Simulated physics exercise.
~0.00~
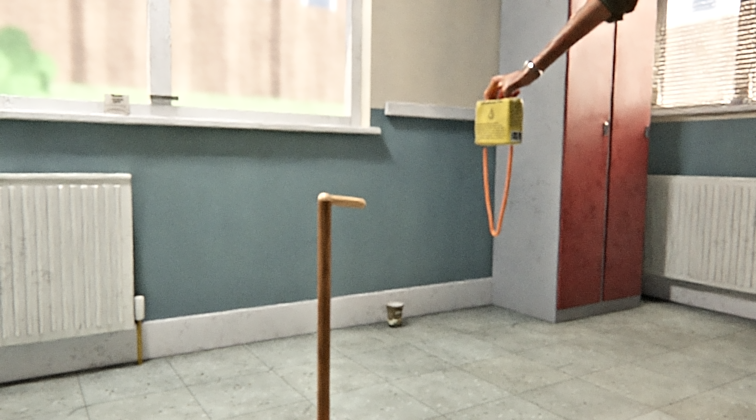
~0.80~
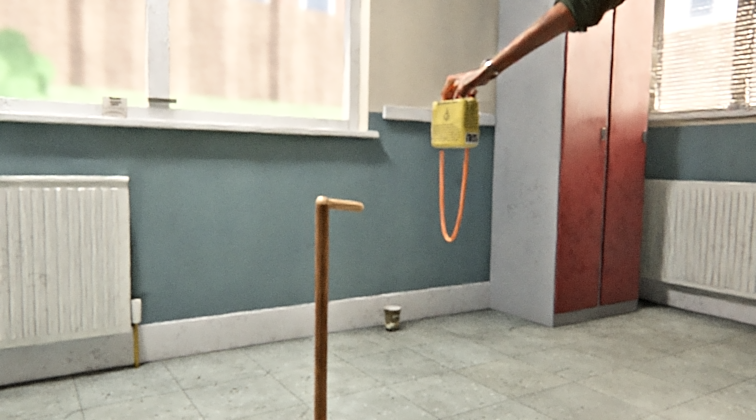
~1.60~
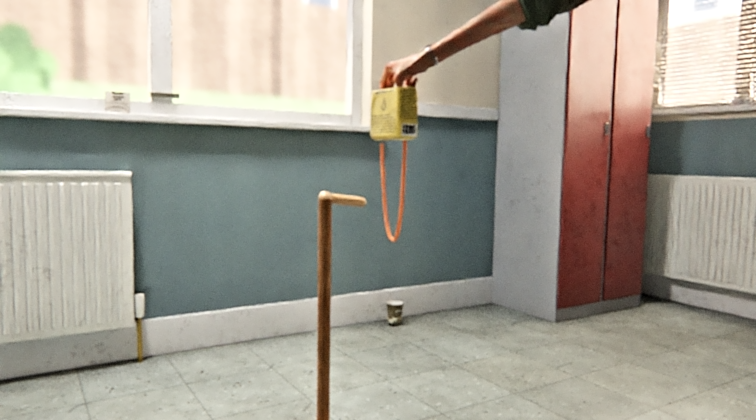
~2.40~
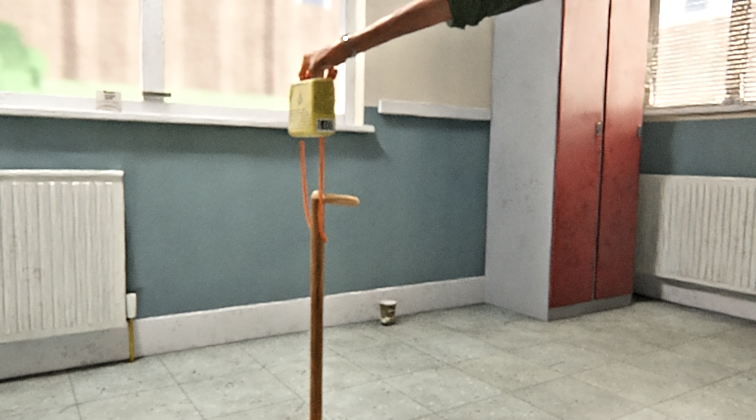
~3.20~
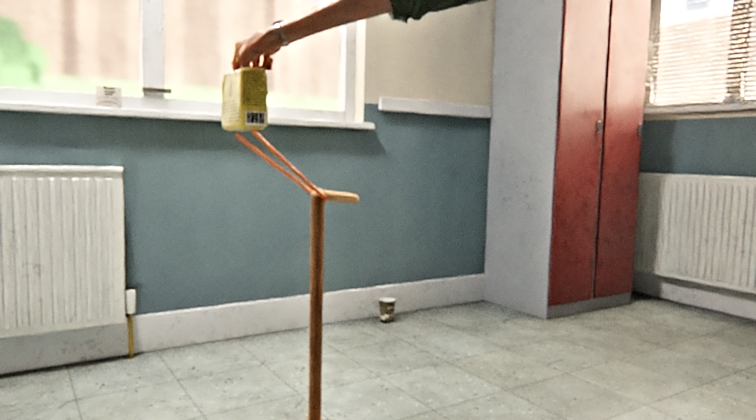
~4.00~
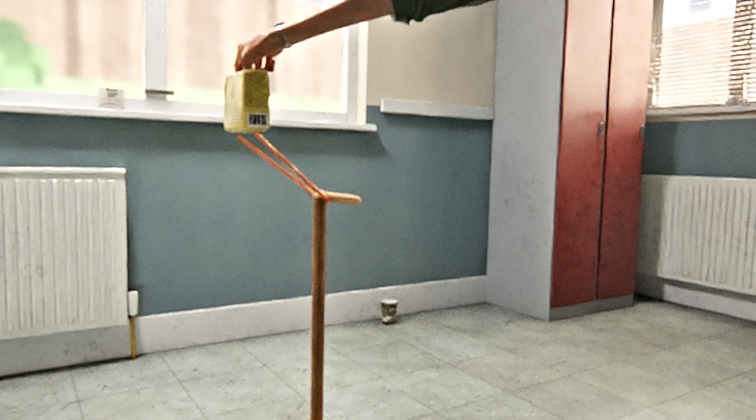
A yellow pouch with an orange loop dangling beneath it is carried left by a hand across a room, over a hooked post. The loop catches on the post and pulls taut at a slant, and the hand stops just past it, still holding the pouch.
